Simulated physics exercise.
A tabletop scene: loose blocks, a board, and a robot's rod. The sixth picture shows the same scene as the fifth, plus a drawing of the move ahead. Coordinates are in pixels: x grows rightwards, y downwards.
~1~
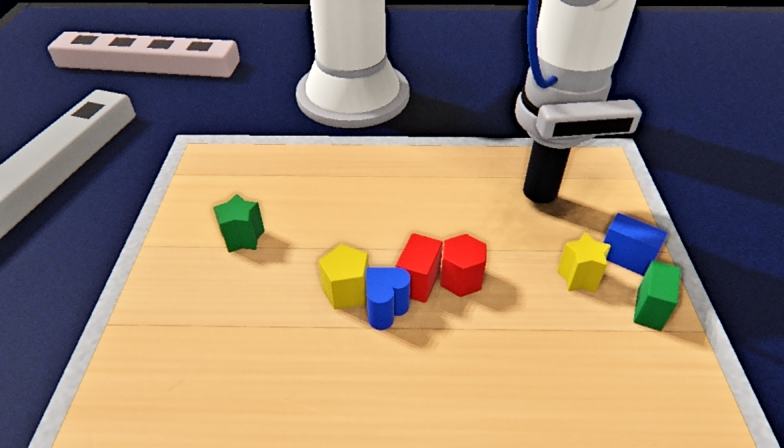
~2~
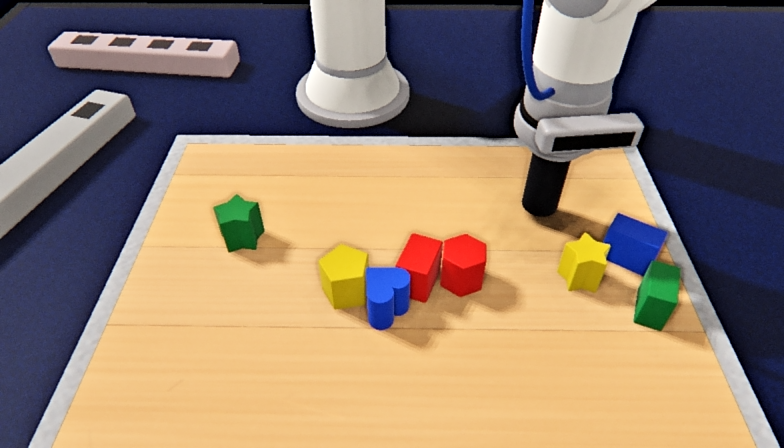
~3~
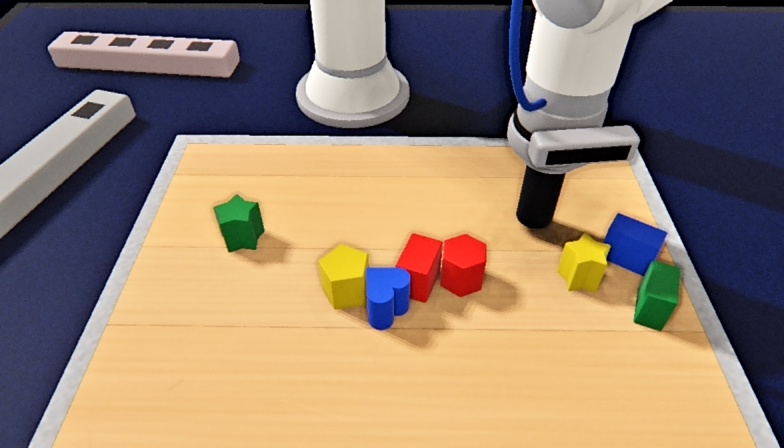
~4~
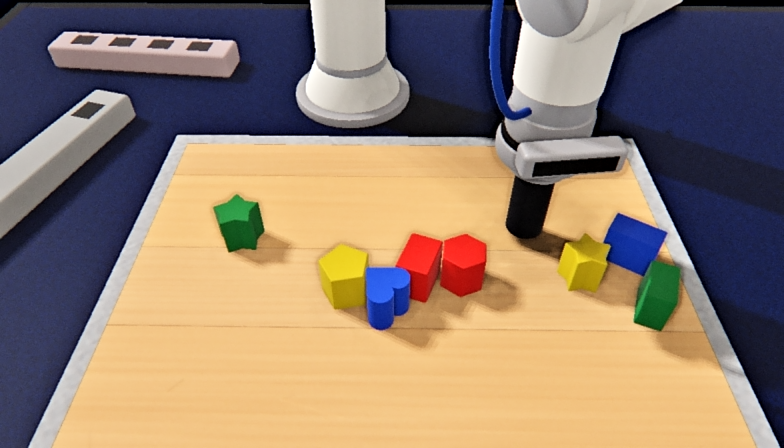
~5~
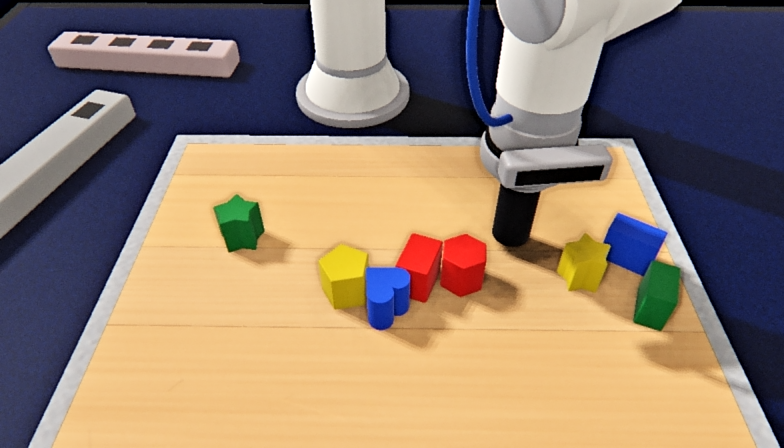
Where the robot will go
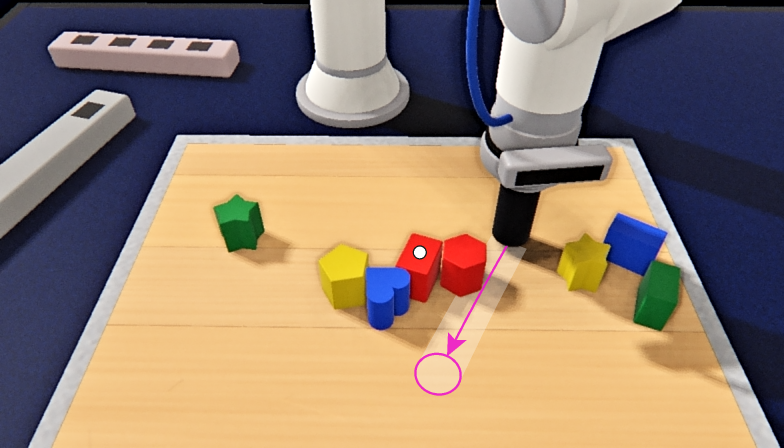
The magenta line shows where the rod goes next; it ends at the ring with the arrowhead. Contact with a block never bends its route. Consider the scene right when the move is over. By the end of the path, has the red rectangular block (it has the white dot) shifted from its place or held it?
Once the path ends, it is somewhere new.
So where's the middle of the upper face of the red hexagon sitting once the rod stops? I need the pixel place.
Near (432, 271).
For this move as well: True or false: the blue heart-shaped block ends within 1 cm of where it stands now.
My answer: True.
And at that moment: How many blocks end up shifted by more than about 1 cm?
Two move.
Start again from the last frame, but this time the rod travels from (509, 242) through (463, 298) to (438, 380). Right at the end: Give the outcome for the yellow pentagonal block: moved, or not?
Answer: Unmoved.
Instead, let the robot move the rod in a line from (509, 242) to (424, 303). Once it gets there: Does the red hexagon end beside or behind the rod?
No, I don't think so.
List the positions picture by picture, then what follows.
In the first picture, rod tip at (540, 192); block tops, blue heart-shaped block at (385, 282); red rectangular block at (420, 252); red hexagon at (465, 250).
In the second picture, rod at (539, 205); blocks unchanged.
In the third picture, rod at (534, 217); blocks unchanged.
In the fourth picture, rod at (524, 226); blocks unchanged.
In the fifth picture, rod at (511, 234); blue heart-shaped block at (385, 282); red rectangular block at (420, 252); red hexagon at (465, 250).
Path on the board, straight from (509, 242) to (438, 374); the dot is on the red rectangular block.
On the path given first. One third of the way, rod at (489, 272); red rectangular block at (411, 251); red hexagon at (452, 259), turned 30° clockwise.
Two thirds of the way, rod at (465, 316); red rectangular block at (402, 248); red hexagon at (432, 271), turned 80° clockwise.
At the end, rod at (439, 366); blue heart-shaped block in place; red rectangular block at (402, 248); red hexagon at (432, 271), turned 80° clockwise.
